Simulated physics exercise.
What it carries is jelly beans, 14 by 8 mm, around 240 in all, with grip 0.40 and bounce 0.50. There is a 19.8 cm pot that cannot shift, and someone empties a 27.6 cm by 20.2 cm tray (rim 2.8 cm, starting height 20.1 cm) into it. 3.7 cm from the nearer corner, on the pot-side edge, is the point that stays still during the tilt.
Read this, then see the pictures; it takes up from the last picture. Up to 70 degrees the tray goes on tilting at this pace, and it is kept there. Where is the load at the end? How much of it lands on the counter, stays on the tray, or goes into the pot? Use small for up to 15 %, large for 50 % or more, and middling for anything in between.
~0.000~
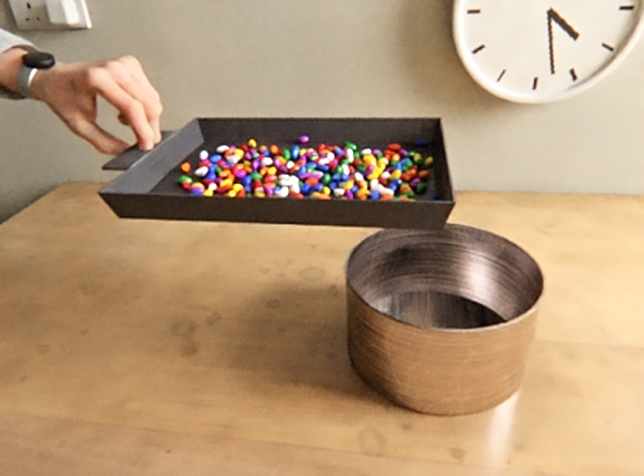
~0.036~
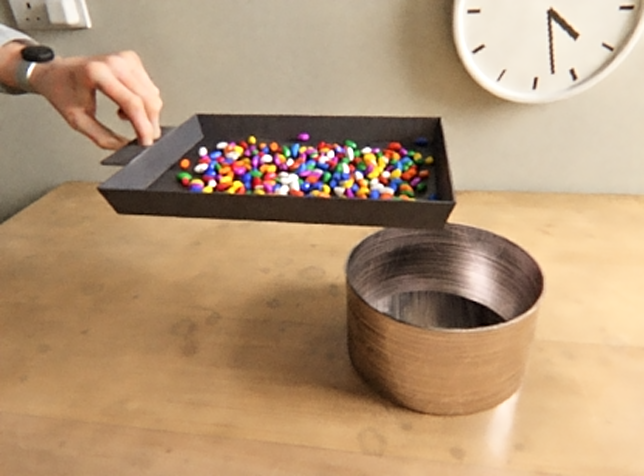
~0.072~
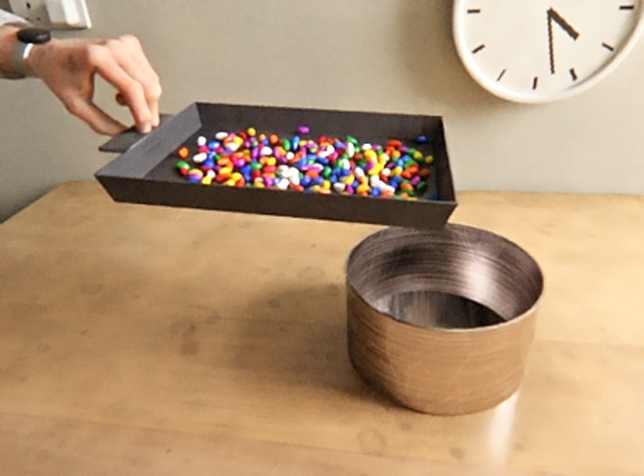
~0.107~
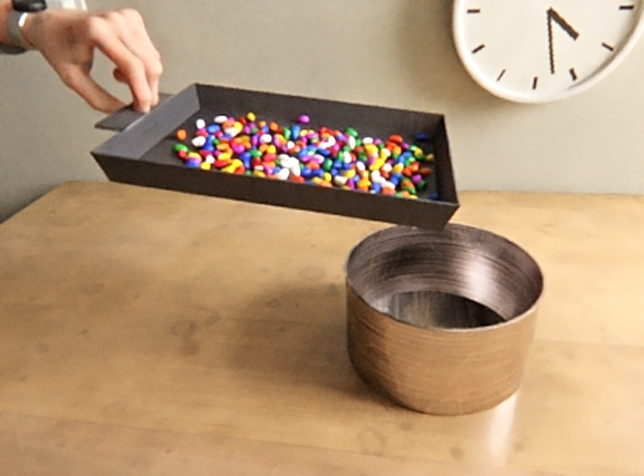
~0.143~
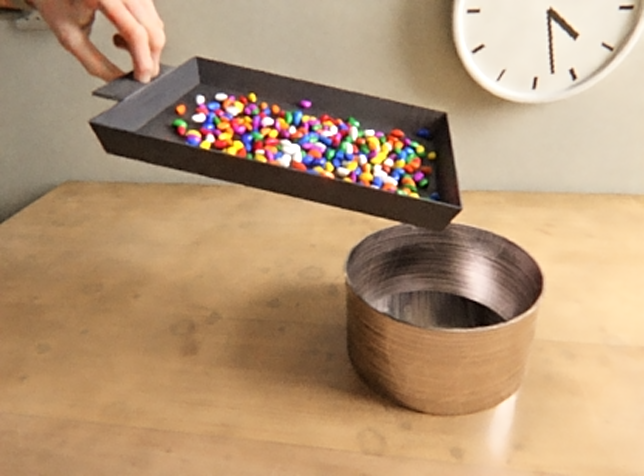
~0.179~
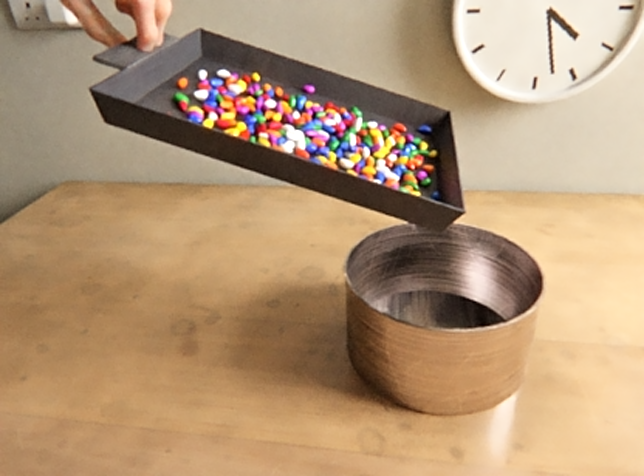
Counter - middling, left on the tray - middling, pot - middling.
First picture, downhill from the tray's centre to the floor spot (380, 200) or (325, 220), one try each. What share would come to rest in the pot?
That would be close to 10 per cent, then close to 0 per cent.
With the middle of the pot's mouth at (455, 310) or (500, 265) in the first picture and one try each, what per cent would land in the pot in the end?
About 35 and 40 per cent.
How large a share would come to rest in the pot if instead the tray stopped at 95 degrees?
Roughly 40 %.
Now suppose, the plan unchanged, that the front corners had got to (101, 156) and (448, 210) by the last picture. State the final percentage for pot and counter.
In the pot: 0 per cent; on the counter: 70 per cent.
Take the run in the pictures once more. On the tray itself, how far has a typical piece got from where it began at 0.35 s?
It has moved some 2 cm from its start.
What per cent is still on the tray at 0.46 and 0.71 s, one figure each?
I'd say roughly 100, then roughly 40.
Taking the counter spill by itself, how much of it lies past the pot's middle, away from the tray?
I reckon around 90 per cent.
After 0.35 s, tilt 46 degrees; the tray holds 100 %, the pot 0 %.
After 0.46 s, tilt 64 degrees; the tray holds 100 %, the pot 0 %.
After 0.71 s, tilt 70 degrees; the tray holds 40 %, the pot 10 %.
At rest (2.1 s), counter 40 %, tray 35 %, pot 25 %.
